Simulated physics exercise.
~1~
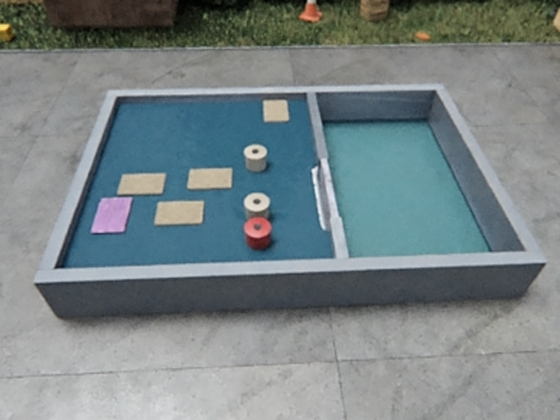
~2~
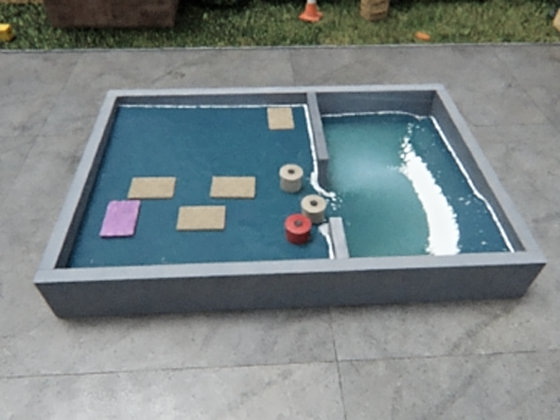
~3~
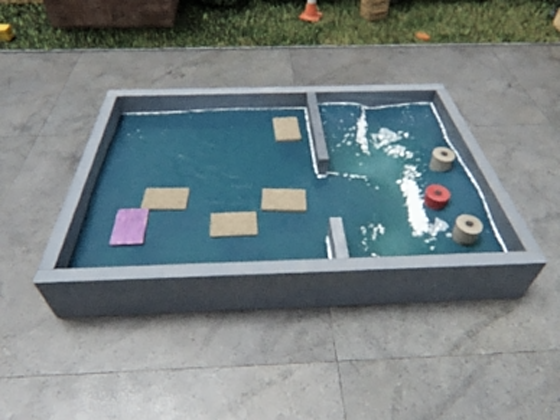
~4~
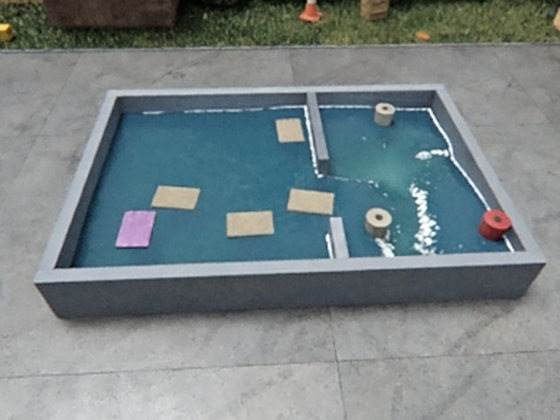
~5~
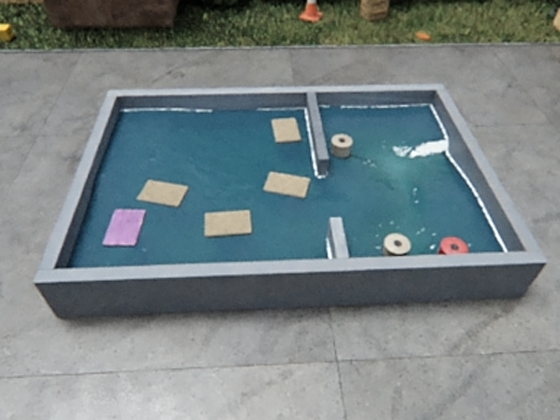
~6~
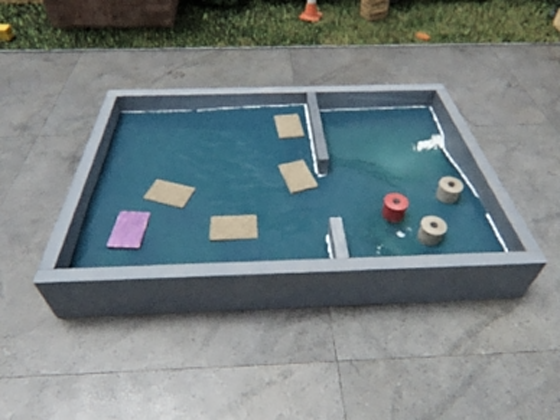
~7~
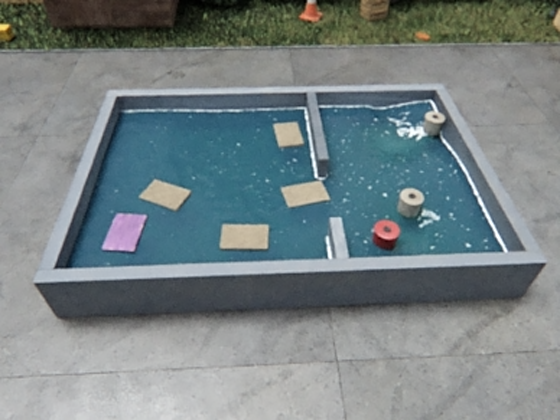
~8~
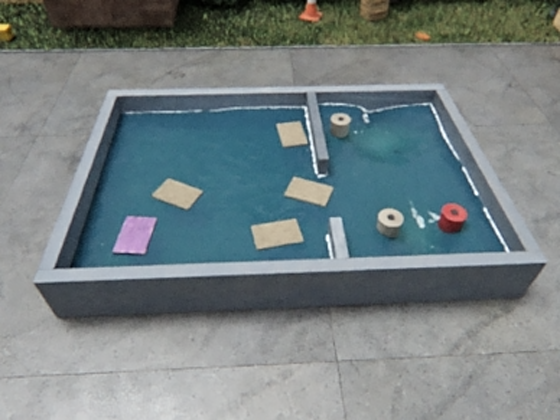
Water fills the left side of a grey, divided basin on a paved patio, seen from high up, and pours through a gap in the dividing wall into the emptier right side. Two cream tubs and a red one float near the divider, with flat tan pieces and a purple one spread to their left. The three tubs sweep through the gap to the far right. They then circle about the right side while the tan pieces drift slowly and the purple one barely moves. At the end, the tubs float right of the divider and every flat piece remains left.
